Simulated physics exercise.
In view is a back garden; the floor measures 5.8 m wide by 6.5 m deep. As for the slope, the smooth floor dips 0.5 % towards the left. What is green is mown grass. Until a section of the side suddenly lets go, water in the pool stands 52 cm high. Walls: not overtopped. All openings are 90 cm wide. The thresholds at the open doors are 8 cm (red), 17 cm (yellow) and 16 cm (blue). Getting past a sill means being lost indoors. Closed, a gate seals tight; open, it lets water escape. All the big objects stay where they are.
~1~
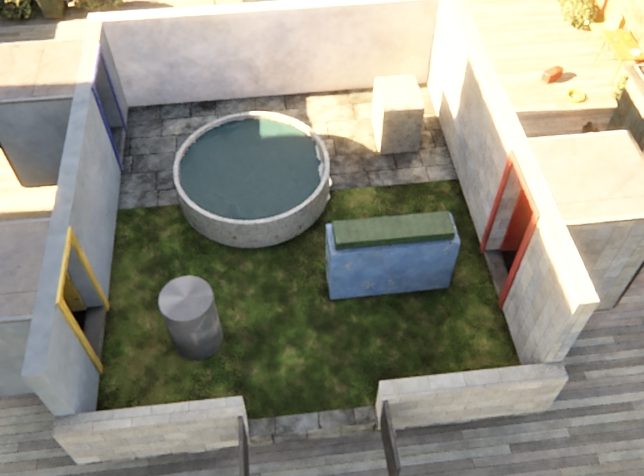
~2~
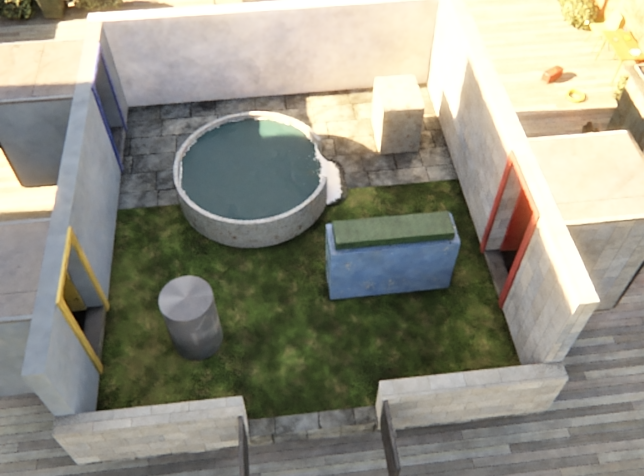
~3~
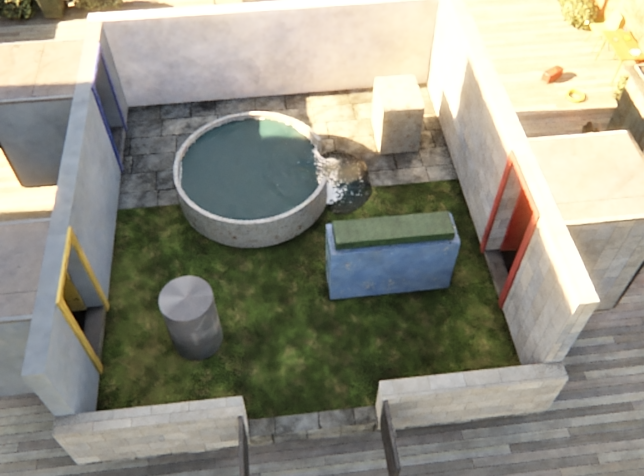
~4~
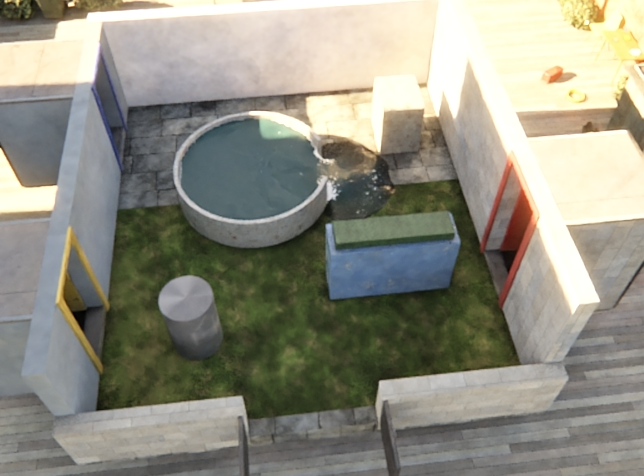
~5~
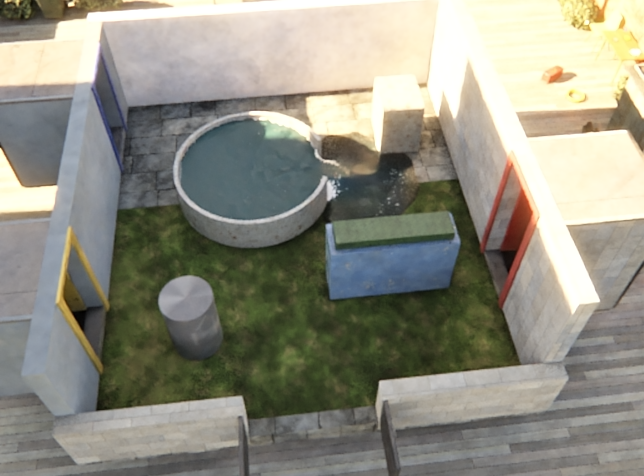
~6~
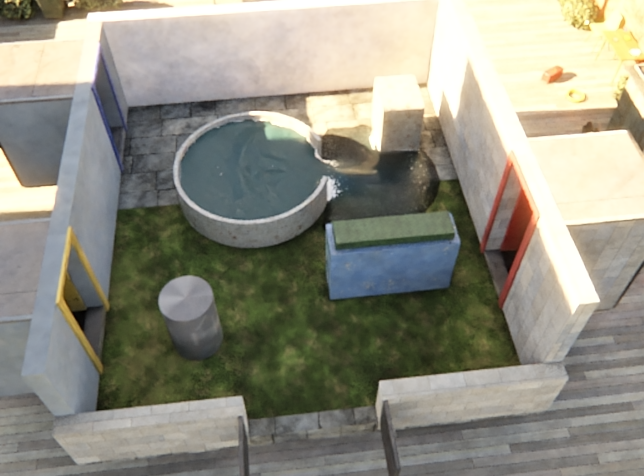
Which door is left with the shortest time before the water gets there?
The red door.
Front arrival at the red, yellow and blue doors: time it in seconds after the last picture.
Red: 1.4 s; yellow: Not in the 10 s; blue: 5.0 s.
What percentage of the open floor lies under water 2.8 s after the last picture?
Roughly 40 percent.
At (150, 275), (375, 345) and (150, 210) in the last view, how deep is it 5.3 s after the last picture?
Depth readings in turn - 0, 4, 0 cm.
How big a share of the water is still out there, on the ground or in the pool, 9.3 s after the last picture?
Near 98 in a hundred is still there.
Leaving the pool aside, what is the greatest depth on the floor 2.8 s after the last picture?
I'd say near 19 centimetres.
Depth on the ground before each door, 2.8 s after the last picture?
Red 10 cm, yellow 0 cm, blue 0 cm.
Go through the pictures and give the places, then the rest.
In the first frame, the pool at (252, 167) is whole and still, 52 cm deep.
In the second frame, the front is at (335, 203), 0.5 m from the gap at (325, 175); 0.2 m2 of floor is under water; 52 cm left at the back of the pool.
In the third frame, water pours out at (325, 177) and has run 0.8 m, to (366, 194); deepest outside 26 cm, 52 cm at the pool's back.
In the fourth frame, the front is at (389, 187), 1.1 m from the gap at (325, 177); 1.5 m2 of floor is under water; 52 cm left at the back of the pool.
In the fifth frame, water pours out at (325, 176) and has run 1.5 m, to (414, 187); deepest outside 26 cm, 52 cm at the pool's back.
In the sixth frame, the front is at (434, 183), 1.9 m from the gap at (325, 176); 3.4 m2 of floor is under water; 52 cm left at the back of the pool.
A moment later water covers 20 % of the floor and is deepest (30 cm) near (451, 161); red door not reached, yellow door not reached, blue door not reached.
Soon after water covers 30 % of the floor and is deepest (30 cm) near (449, 154); red door reached 1.4 s after the last picture, yellow door not reached, blue door not reached.
Next water covers 40 % of the floor and is deepest (19 cm) near (331, 179); red door reached 1.4 s after the last picture, yellow door not reached, blue door not reached.
Later on water covers 65 % of the floor and is deepest (15 cm) near (401, 165); red door reached 1.4 s after the last picture, yellow door not reached, blue door reached 5.2 s after the last picture.
At the end water covers 90 % of the floor and is deepest (10 cm) near (446, 177); red door reached 1.4 s after the last picture, yellow door not reached, blue door reached 5.2 s after the last picture.
